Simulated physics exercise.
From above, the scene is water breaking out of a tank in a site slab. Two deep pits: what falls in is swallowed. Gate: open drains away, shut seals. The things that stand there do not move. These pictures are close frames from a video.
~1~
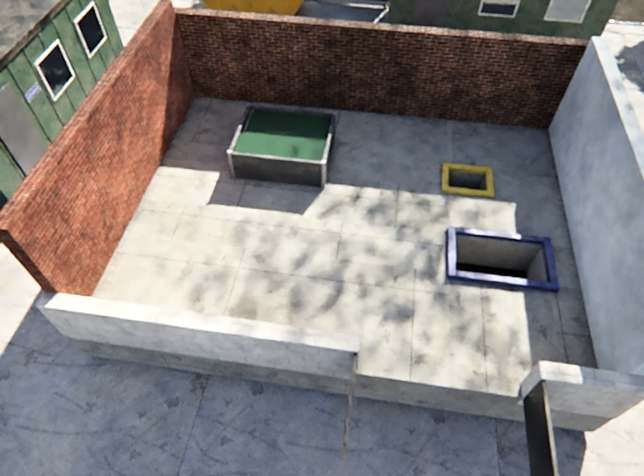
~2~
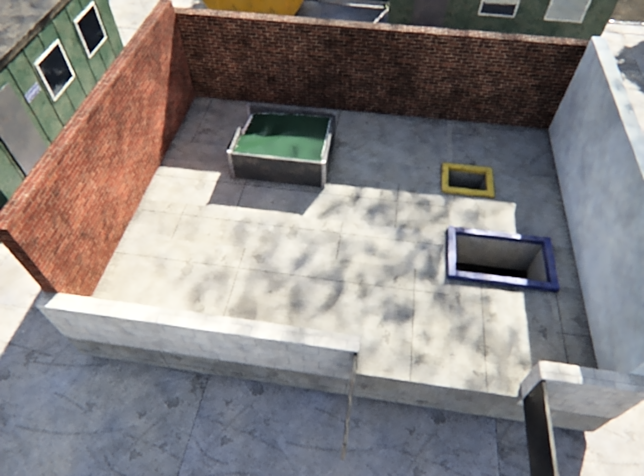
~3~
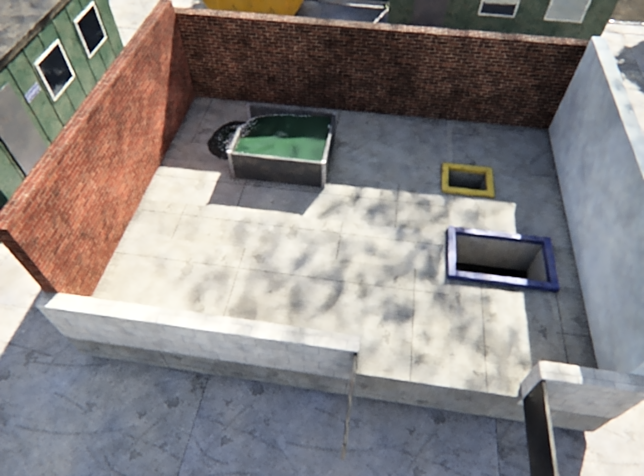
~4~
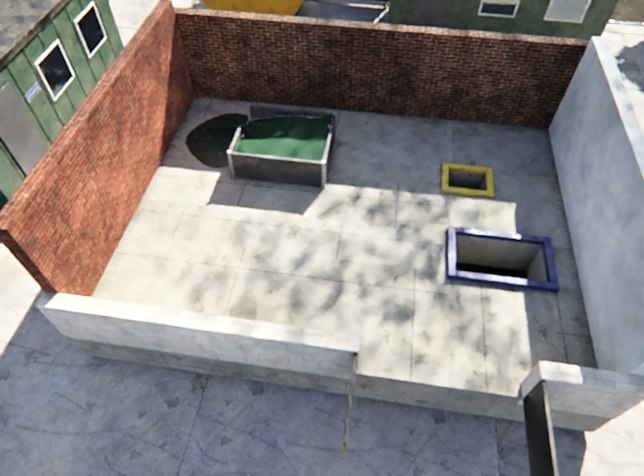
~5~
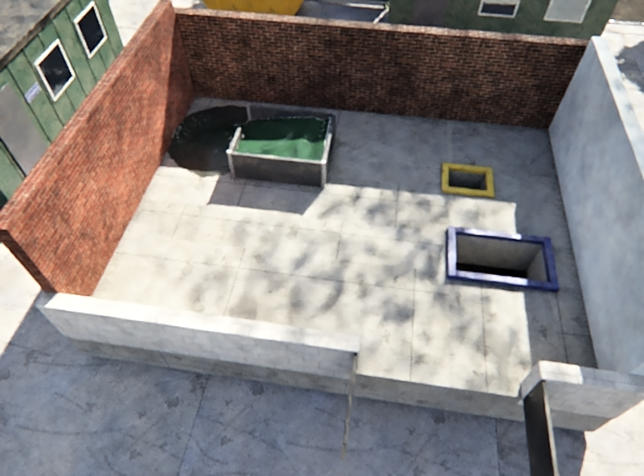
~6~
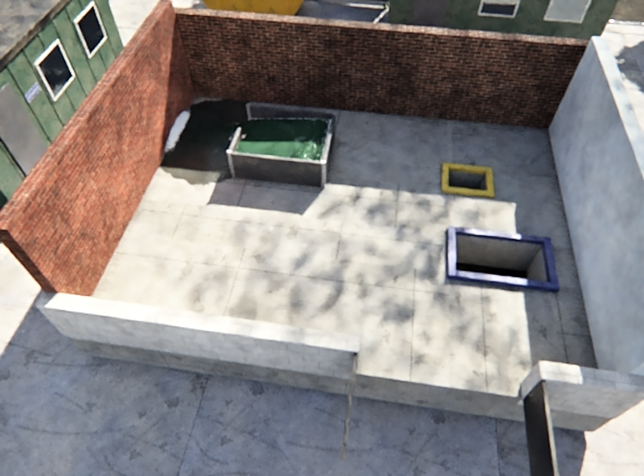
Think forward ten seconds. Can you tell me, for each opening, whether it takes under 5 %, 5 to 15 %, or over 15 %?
Outcome: The gate ends up low - beneath five per cent, the yellow pit ends up low - beneath five per cent, the blue pit ends up low - beneath five per cent.
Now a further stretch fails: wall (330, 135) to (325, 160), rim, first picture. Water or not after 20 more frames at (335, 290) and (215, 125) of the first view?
Taking them in order, I'd say not reached and then not reached.
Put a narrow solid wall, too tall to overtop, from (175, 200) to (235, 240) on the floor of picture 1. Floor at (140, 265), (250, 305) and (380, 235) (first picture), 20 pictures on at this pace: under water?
Same order as asked - soaked, unsoaked, unsoaked.
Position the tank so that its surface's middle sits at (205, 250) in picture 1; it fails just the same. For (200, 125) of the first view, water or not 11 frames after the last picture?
Outcome noted: Waterlogged.
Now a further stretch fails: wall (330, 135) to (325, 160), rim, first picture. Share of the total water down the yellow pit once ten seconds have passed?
In percent, yellow takes 10.
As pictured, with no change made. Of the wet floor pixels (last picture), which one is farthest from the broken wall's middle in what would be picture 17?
My guess is roughly (105, 272).
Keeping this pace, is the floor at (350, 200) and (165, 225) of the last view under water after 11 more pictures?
High and dry, then submerged.
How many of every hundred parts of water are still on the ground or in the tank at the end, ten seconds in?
Estimate: 98 %.
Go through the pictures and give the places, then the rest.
Still water in the water tank at (284, 136), in the first picture.
Water pours out at (248, 133) and has run to a hidden place, in the second picture.
The front is at (213, 146), out from the gap at (248, 135), in the third picture.
The front is at (191, 138), out from the gap at (248, 135), in the fourth picture.
Water pours out at (248, 135) and has run to (183, 121), in the fifth picture.
Water pours out at (248, 135) and has run to (161, 163), in the sixth picture.
A moment on, water covers 10 % of the floor; the gate 0 %, the yellow pit 0 %, the blue pit 0 %.
Next, water covers 15 % of the floor; the gate 0 %, the yellow pit 0 %, the blue pit 0 %.
Then, water covers 30 % of the floor; the gate 0 %, the yellow pit 0 %, the blue pit 0 %.
Later, water covers 50 % of the floor; the gate 0 %, the yellow pit 0 %, the blue pit 0 %.
In the end, water covers 80 % of the floor; the gate 1 %, the yellow pit 0 %, the blue pit 0 %.
